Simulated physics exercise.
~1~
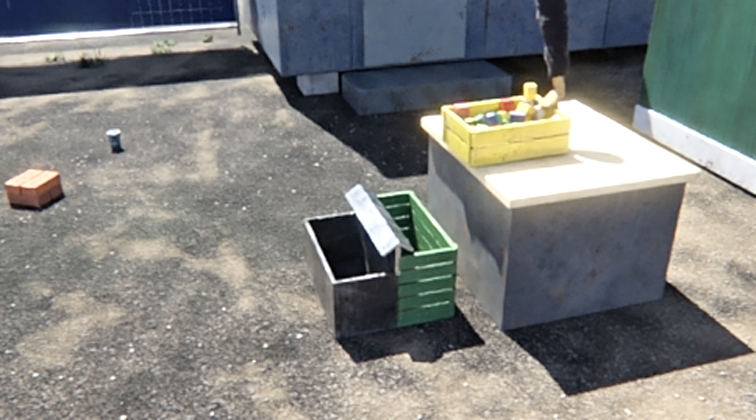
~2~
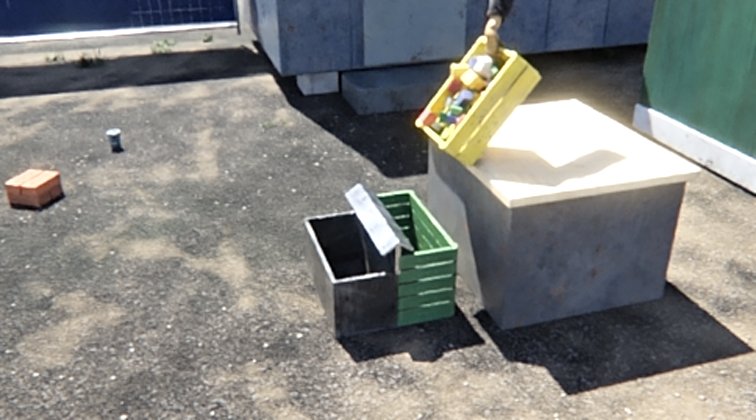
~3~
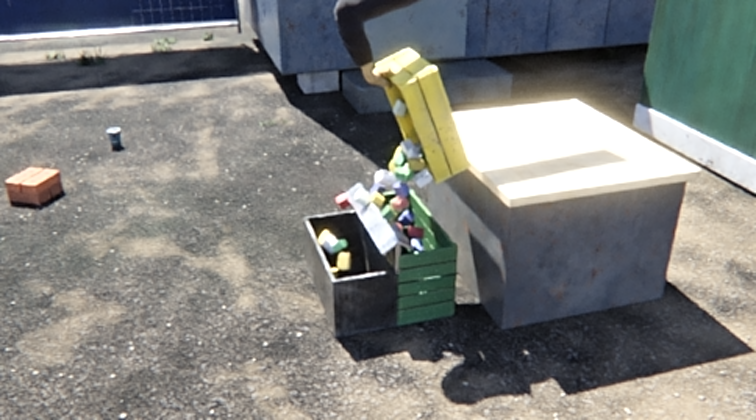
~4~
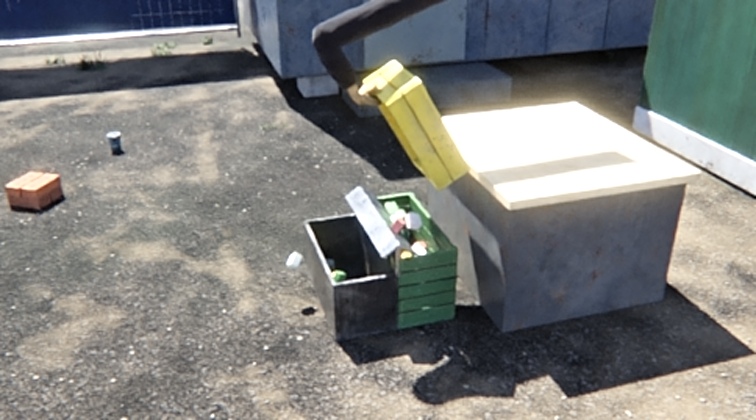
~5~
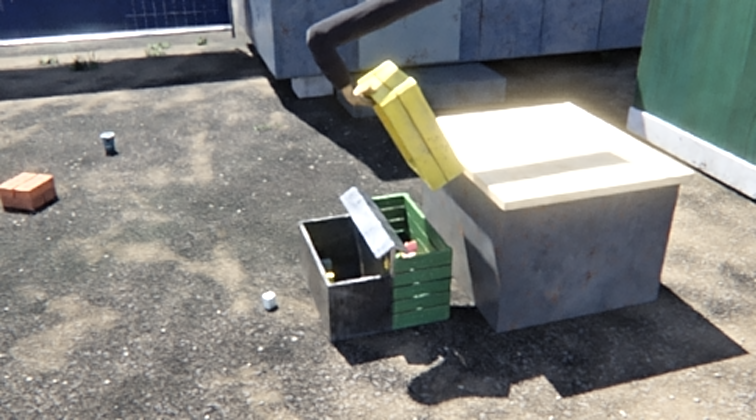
In the video, a hand tips a yellow crate of colorful toy pieces off a bench's left edge, and they tumble over a sloped metal ridge into a green bin and a black trough below, while one piece lands on the ground to the left.
